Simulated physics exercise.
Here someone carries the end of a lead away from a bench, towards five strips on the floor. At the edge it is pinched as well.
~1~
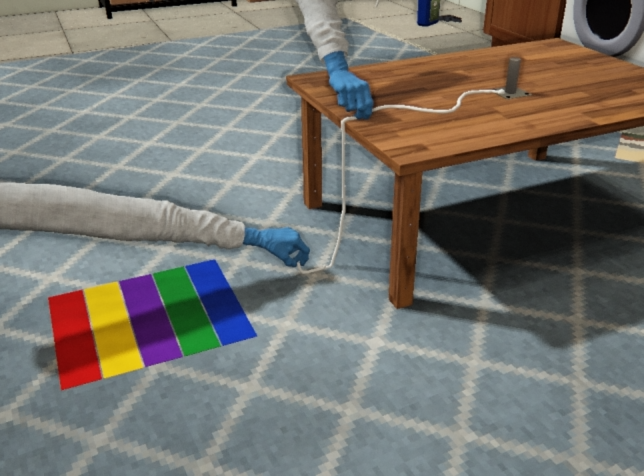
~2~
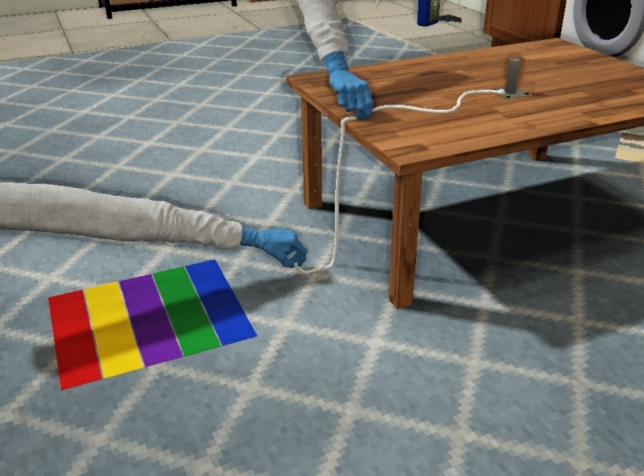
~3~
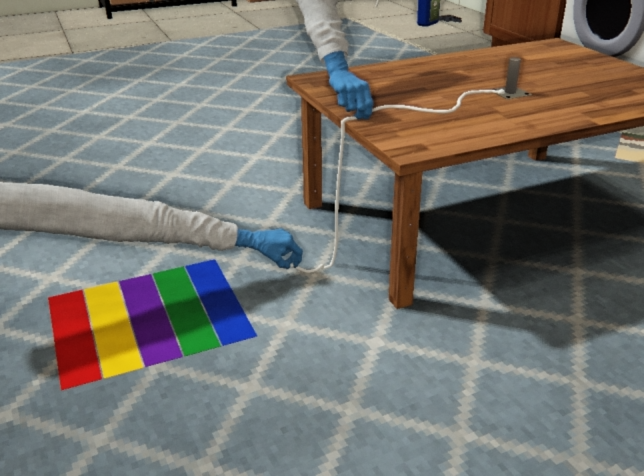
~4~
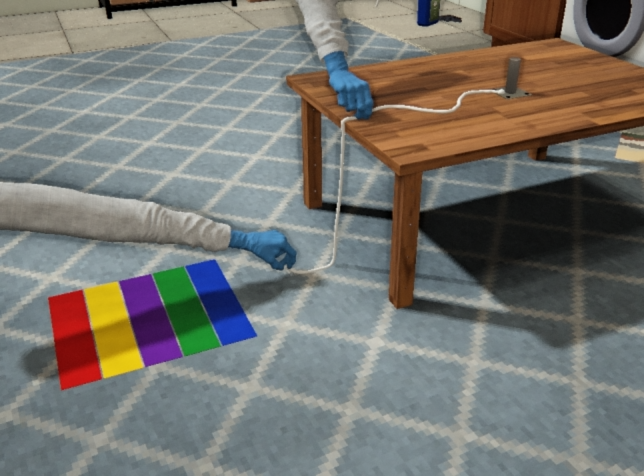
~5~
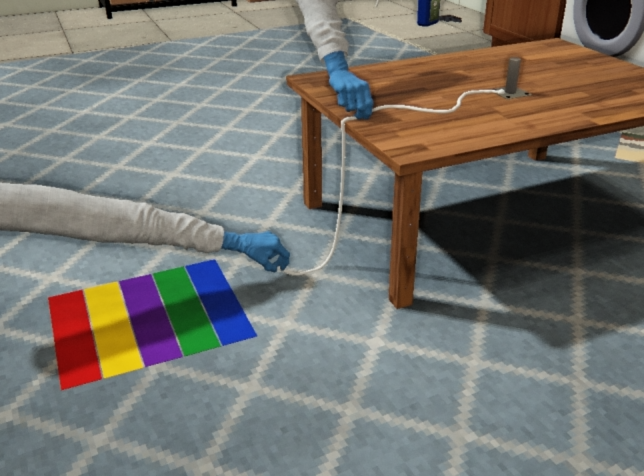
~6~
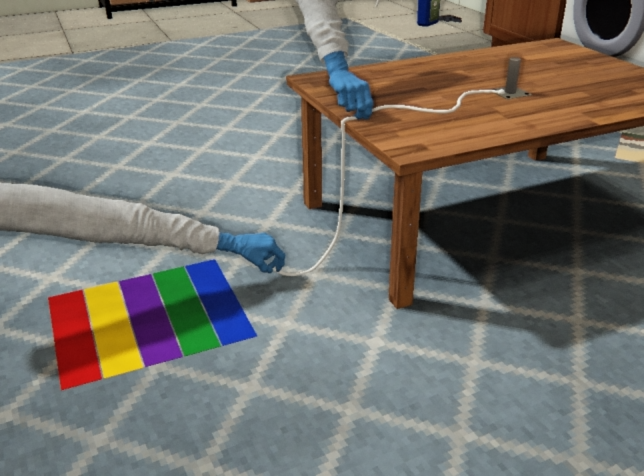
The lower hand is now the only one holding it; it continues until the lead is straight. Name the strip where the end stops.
Purple.
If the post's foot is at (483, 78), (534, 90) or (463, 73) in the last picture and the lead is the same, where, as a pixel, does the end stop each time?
Around (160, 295), then (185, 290), then (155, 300).
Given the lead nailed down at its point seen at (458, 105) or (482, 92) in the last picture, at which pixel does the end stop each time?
Per try (px, approx.): (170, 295); (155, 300).
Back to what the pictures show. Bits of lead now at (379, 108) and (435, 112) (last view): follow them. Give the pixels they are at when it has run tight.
At (355, 119), then (408, 110).
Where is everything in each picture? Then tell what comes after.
The first frame shows end (299, 263); blue (232, 325); green (196, 335); purple (159, 345); yellow (119, 355); red (79, 366).
The second frame shows end (296, 264); lead through (475, 92) (449, 112) (382, 108) (343, 136) (337, 199) (334, 259).
The third frame shows end (292, 265).
The fourth frame shows end (285, 267); lead through (475, 92) (449, 112) (382, 108) (343, 136) (340, 199) (334, 260).
The fifth frame shows end (279, 268).
The sixth frame shows end (274, 269); lead through (475, 92) (449, 112) (382, 108) (343, 136) (342, 198) (323, 258).
Early on, end near (219, 283); over blue.
Midway, end near (175, 293); over green.
At the end of the slack, end near (148, 300); over purple. The end stops over the purple strip.
